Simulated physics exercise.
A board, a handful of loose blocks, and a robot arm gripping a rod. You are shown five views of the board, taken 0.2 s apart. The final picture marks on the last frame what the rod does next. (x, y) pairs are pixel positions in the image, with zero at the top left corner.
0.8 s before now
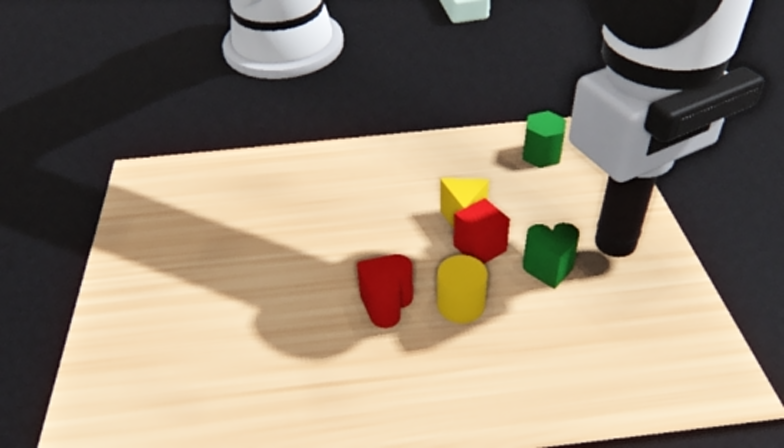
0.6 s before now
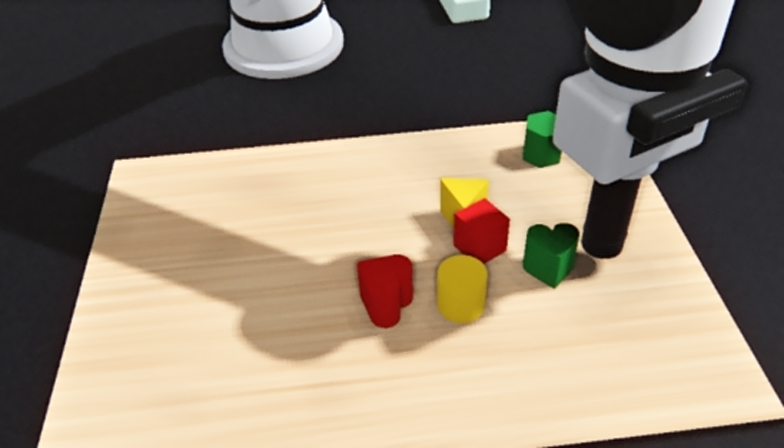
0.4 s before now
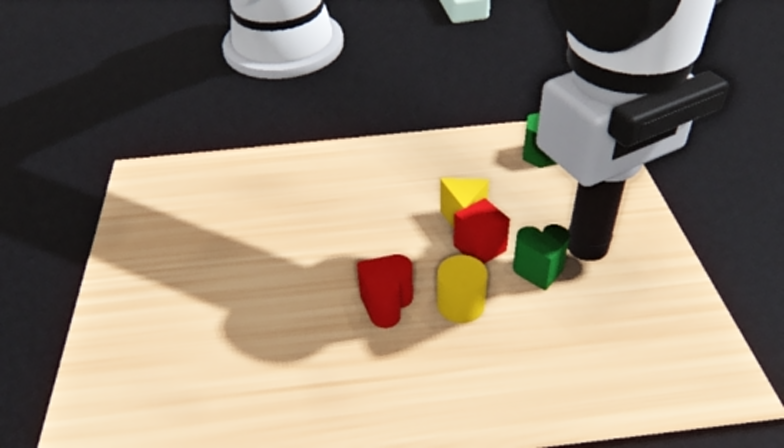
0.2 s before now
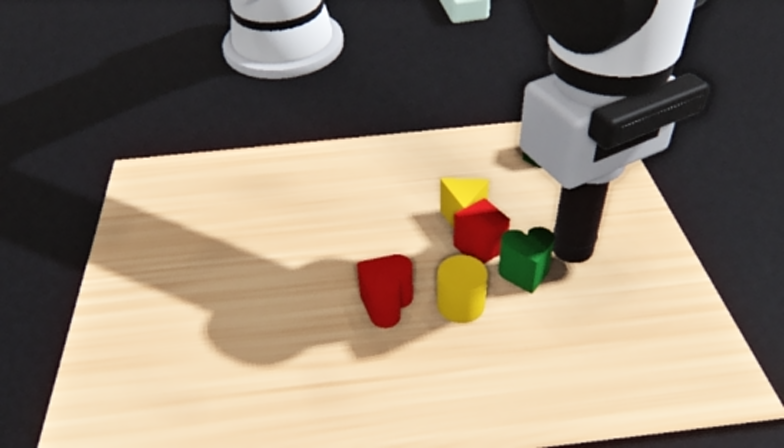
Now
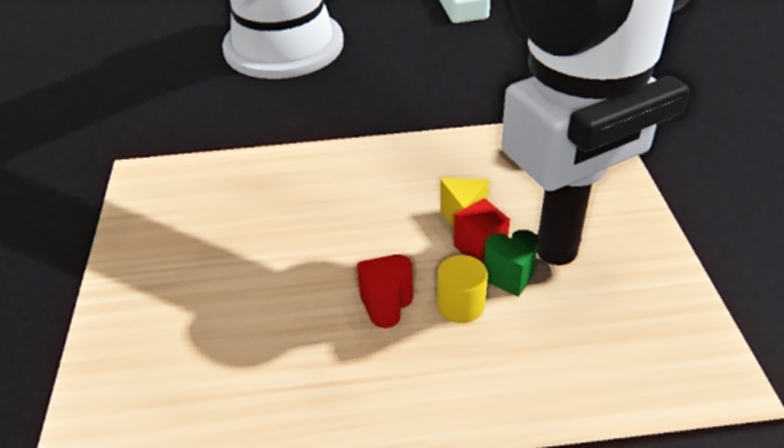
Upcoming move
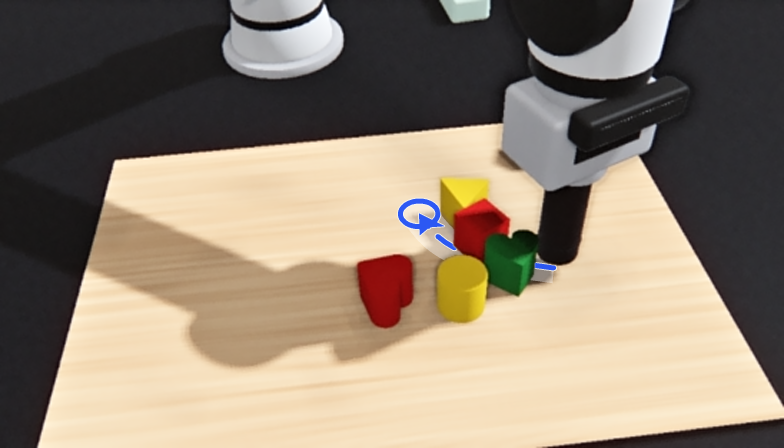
Robot arm lowering a black rod beside scattered coloured blocks, sliding left and pushing the green heart toward the yellow cylinder.
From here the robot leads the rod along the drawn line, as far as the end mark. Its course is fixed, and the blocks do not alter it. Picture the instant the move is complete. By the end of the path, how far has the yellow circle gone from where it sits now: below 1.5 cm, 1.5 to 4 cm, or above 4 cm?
Shift of 1.5 to 4 cm.
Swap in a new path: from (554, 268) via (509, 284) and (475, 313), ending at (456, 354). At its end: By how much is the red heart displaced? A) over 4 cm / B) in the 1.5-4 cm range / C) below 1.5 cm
C
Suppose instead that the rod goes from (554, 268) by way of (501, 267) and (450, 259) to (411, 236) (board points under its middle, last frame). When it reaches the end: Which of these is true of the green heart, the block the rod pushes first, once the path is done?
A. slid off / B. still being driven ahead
That would be A.
The drawn path runs from (554, 268) by way of (498, 260) and (448, 244) to (419, 214).
The first path, step by step. One third of the way, rod at (499, 244); yellow circle at (451, 283); yellow triangular block at (458, 184), turned 25° clockwise; red four-sided block at (463, 211); green heart at (469, 248), turned 45° anticlockwise.
Two thirds of the way, rod at (448, 228); yellow circle at (449, 286); yellow triangular block at (438, 170), turned 75° clockwise; red four-sided block at (417, 193); green heart at (450, 247), turned 85° anticlockwise.
At the end, rod at (419, 198); red heart not moved; yellow circle at (449, 286); yellow triangular block at (438, 163), turned 95° clockwise; red four-sided block at (382, 175), turned 45° anticlockwise; green heart at (450, 247), turned 85° anticlockwise.
